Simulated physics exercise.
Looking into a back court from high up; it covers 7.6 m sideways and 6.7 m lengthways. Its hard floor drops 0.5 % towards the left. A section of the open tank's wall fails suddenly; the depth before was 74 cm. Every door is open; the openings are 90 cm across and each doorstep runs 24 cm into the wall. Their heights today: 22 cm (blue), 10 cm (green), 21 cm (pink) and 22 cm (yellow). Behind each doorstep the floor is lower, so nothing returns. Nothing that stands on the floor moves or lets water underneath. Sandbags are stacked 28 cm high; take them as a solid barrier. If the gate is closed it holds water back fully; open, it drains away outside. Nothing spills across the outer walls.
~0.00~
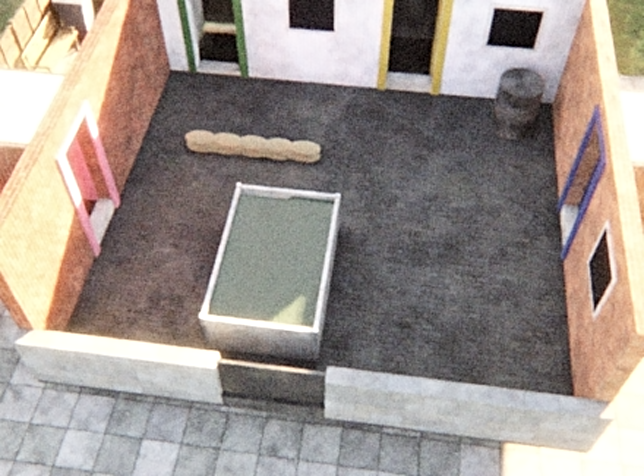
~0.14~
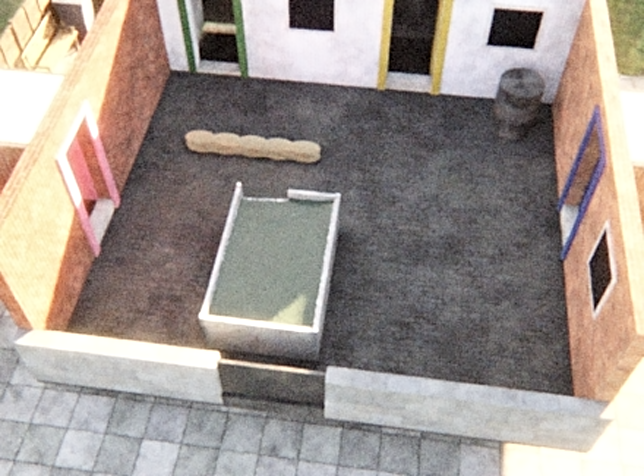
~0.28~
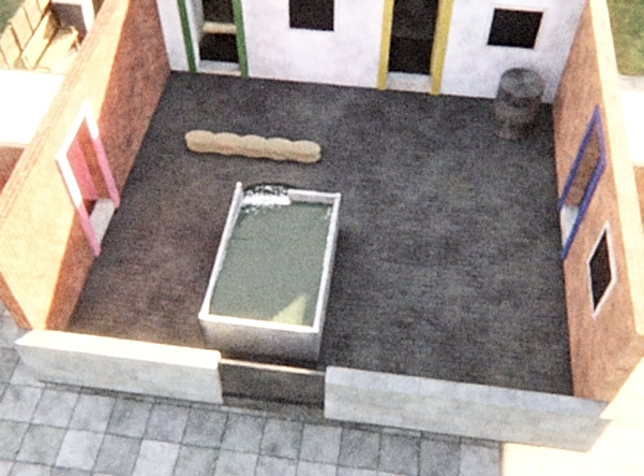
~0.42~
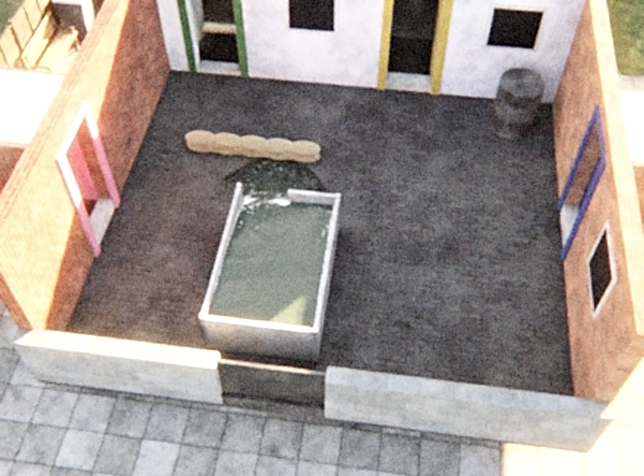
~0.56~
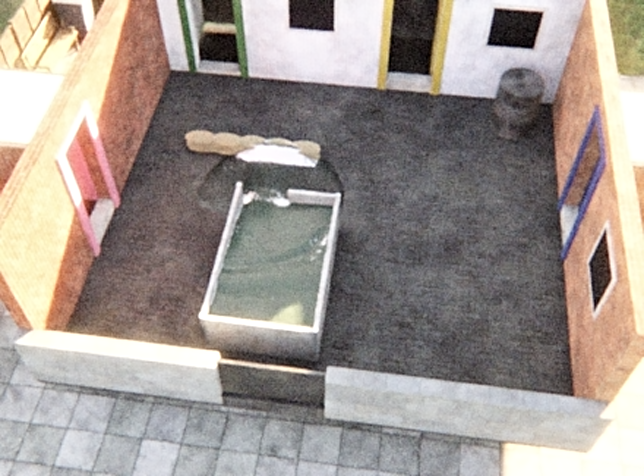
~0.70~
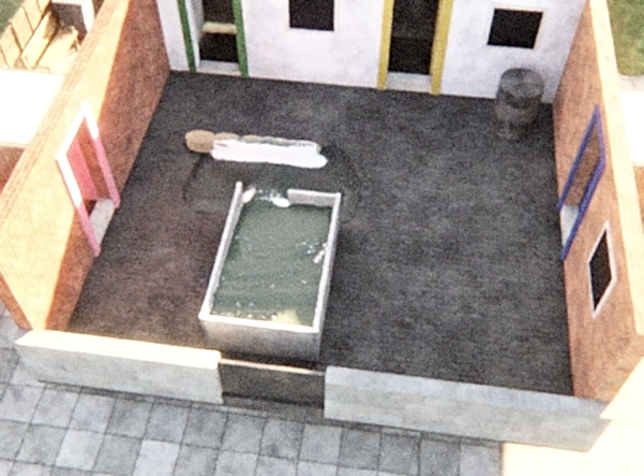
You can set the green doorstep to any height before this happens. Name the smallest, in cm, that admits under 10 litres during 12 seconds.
Some 11 cm above the ground.
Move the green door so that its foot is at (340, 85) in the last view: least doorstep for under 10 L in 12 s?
Roughly 5.0 cm.
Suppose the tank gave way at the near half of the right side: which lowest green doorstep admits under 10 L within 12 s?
Then roughly 13.0 cm.
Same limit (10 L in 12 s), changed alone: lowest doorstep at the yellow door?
Roughly 5.0 cm at yellow.
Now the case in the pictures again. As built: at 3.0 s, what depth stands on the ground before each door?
Depths in cm: Blue 0, green 10, pink 9, yellow 7.
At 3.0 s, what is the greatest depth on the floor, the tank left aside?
About 32 cm.
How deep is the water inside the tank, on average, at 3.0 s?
About 38 cm.
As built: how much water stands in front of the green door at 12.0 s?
About 5.5 cm.
After 1.4 s water covers 15 % of the floor, deepest (44 cm) near (264, 165); it has not reached the green door.
After 3.0 s water covers 55 % of the floor, deepest (32 cm) near (273, 166); 10 cm at the green door, 1 litre in over its 10 cm doorstep.
After 12.0 s water covers 95 % of the floor, deepest (10 cm) near (264, 165); 6 cm at the green door, 16 litres in over its 10 cm doorstep.
At the green door as built, the water arrived by 2.7 s and peaked near 14 cm at 3.6 s.
With a doorstep of 9.5 cm, 20 litres would have come in within the 12 s; with 13 cm, 4 litres. So under 10 litres takes about 11 cm.
